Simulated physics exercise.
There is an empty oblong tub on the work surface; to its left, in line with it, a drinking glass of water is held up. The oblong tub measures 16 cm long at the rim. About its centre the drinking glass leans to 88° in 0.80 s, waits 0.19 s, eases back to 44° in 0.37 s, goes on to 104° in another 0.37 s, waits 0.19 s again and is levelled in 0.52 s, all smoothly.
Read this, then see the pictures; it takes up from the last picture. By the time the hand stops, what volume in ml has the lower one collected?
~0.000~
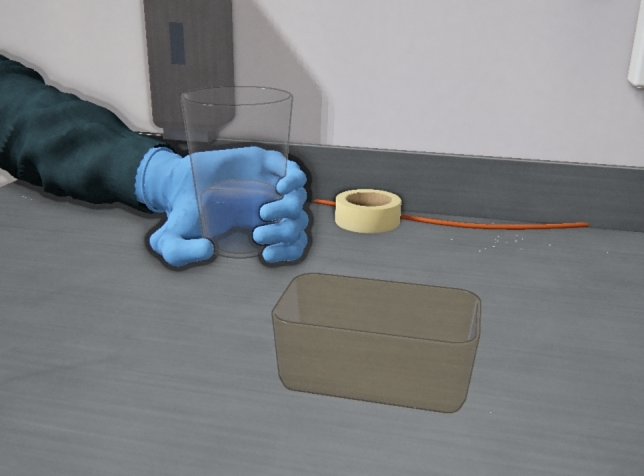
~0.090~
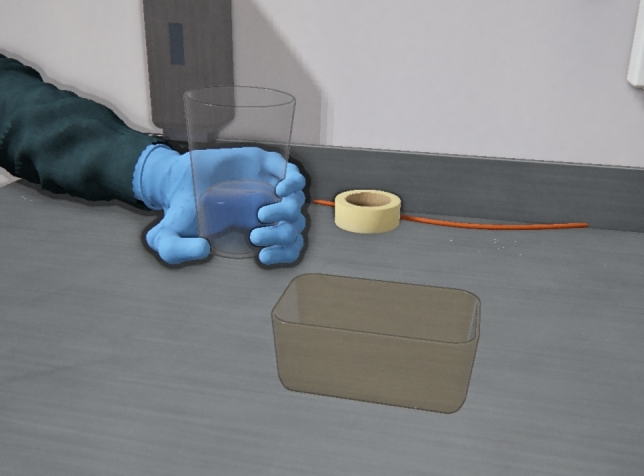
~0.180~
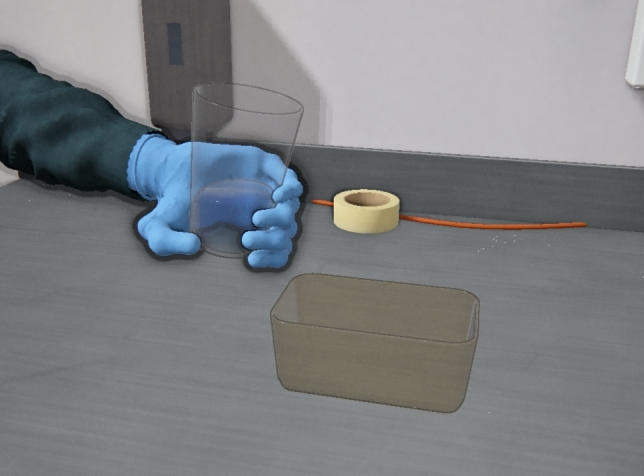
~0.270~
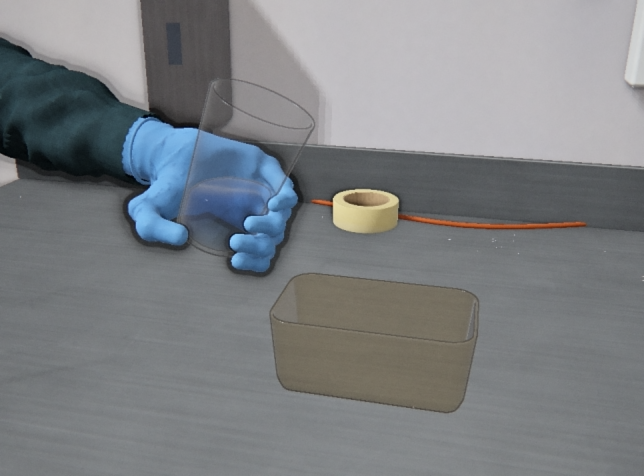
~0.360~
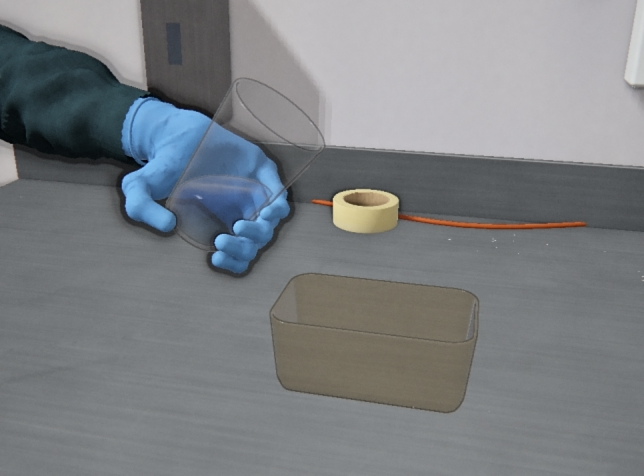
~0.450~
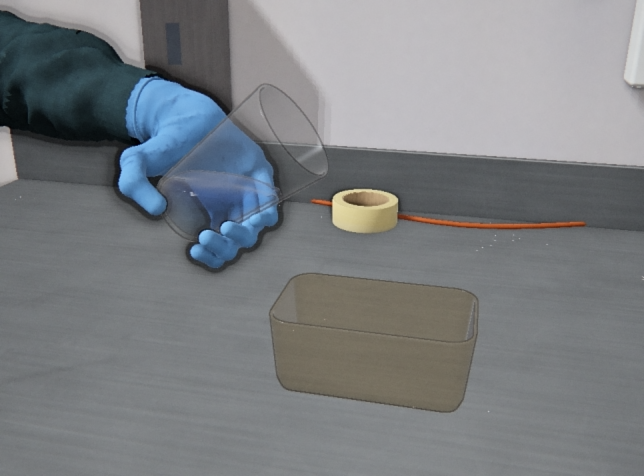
I would say the lower one has close to 140 ml.
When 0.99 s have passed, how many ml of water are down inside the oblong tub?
About 60 ml.
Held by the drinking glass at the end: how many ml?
It ends up holding near 0 ml.
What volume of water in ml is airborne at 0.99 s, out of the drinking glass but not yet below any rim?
Roughly 25 ml.
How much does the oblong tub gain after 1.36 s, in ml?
It picks up around 30 ml.
Then, 0.99 s in, the tilt is 88° and the oblong tub has 60 ml, the drinking glass 55 ml, and 0 ml is on the work surface.
Then, 1.36 s in, the tilt is 44° and the oblong tub has 105 ml, the drinking glass 30 ml, and 5 ml is on the work surface.
Then, 1.92 s in, the tilt is 104° and the oblong tub has 125 ml, the drinking glass 5 ml, and 5 ml is on the work surface.
Then, 2.29 s in, the tilt is 20° and the oblong tub has 140 ml, the drinking glass 0 ml, and 5 ml is on the work surface.
Finally, the oblong tub has 140 ml, the drinking glass 0 ml, and 5 ml is on the work surface.
